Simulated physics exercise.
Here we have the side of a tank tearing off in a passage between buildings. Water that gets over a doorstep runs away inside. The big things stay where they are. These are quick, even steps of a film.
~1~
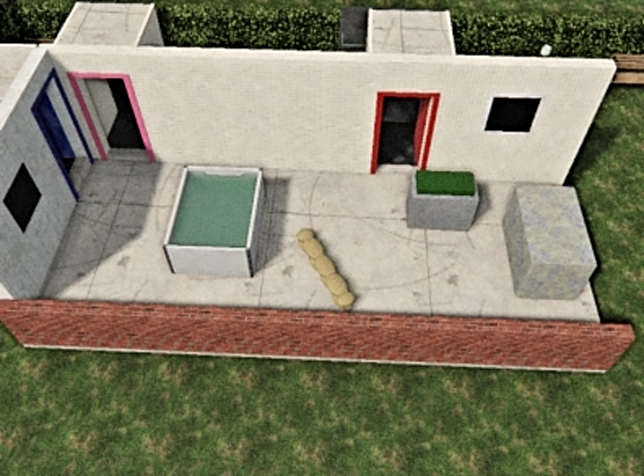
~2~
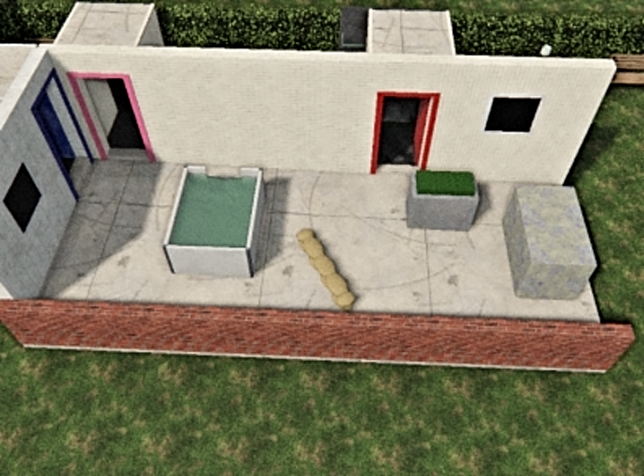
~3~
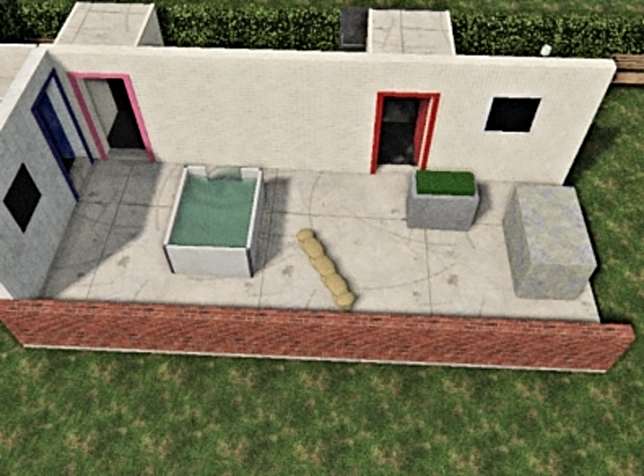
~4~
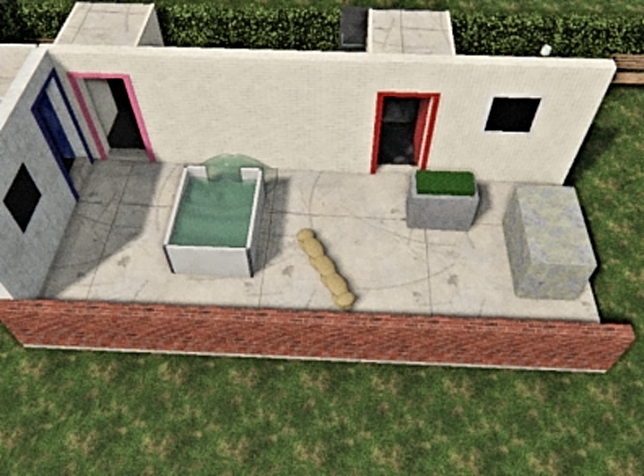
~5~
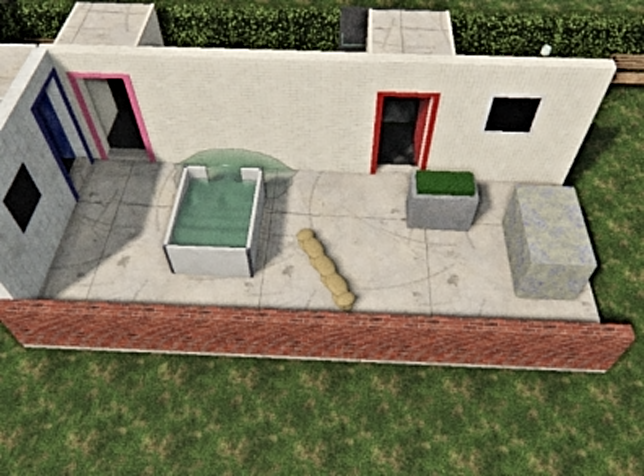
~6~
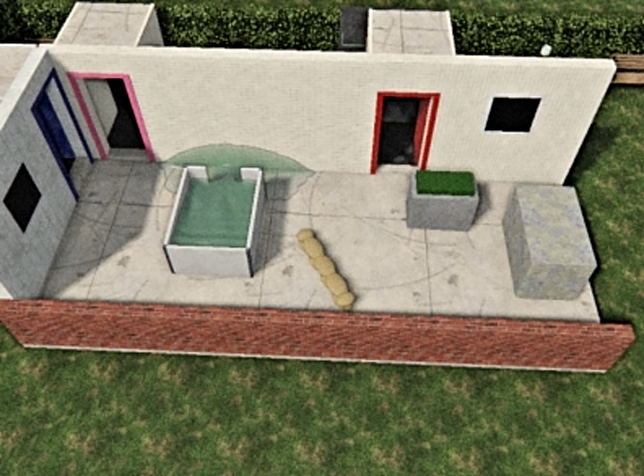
Green water pours out through the far side of an open, white-walled tank and spreads in a widening sheet across the paving and toward the pale wall behind, while the camera stays still. The walled passage is seen from high above, beyond a low red brick wall and grass. Tan sacks lie right of the tank, near a grey planter, a stone block, and blue, pink and red doorways.
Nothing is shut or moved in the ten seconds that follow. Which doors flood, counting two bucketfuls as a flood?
One by one: The blue door holds within the limit; the pink door holds within the limit; the red door holds within the limit.
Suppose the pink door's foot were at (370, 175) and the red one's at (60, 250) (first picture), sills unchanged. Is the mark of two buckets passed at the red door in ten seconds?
My reading: Red stays under.
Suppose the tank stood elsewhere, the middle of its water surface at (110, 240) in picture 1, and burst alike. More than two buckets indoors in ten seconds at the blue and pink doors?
One by one: The blue door stays under; the pink door is over.
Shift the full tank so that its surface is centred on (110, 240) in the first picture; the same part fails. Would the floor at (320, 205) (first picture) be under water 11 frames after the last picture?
There: Awash.
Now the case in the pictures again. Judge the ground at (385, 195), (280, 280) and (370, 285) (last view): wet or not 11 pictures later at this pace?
In that order: Awash, dry, free of water.
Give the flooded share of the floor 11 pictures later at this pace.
Roughly 40 per cent.
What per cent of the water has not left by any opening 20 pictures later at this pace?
Close to 98 %.
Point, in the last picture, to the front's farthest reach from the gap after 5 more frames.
Near (413, 178).
A moment on, water covers 20 % of the floor; the blue door wet at the sill, nothing in, the pink door wet at the sill, nothing in, the red door wet at the sill, nothing in.
Next, water covers 40 % of the floor; the blue door wet at the sill, nothing in, the pink door wet at the sill, nothing in, the red door wet at the sill, nothing in.
Then, water covers 60 % of the floor; the blue door under two buckets in, the pink door under two buckets in, the red door wet at the sill, nothing in.
Later, water covers 85 % of the floor; the blue door under two buckets in, the pink door under two buckets in, the red door wet at the sill, nothing in.
In the end, water covers 85 % of the floor; the blue door under two buckets in, the pink door under two buckets in, the red door wet at the sill, nothing in.
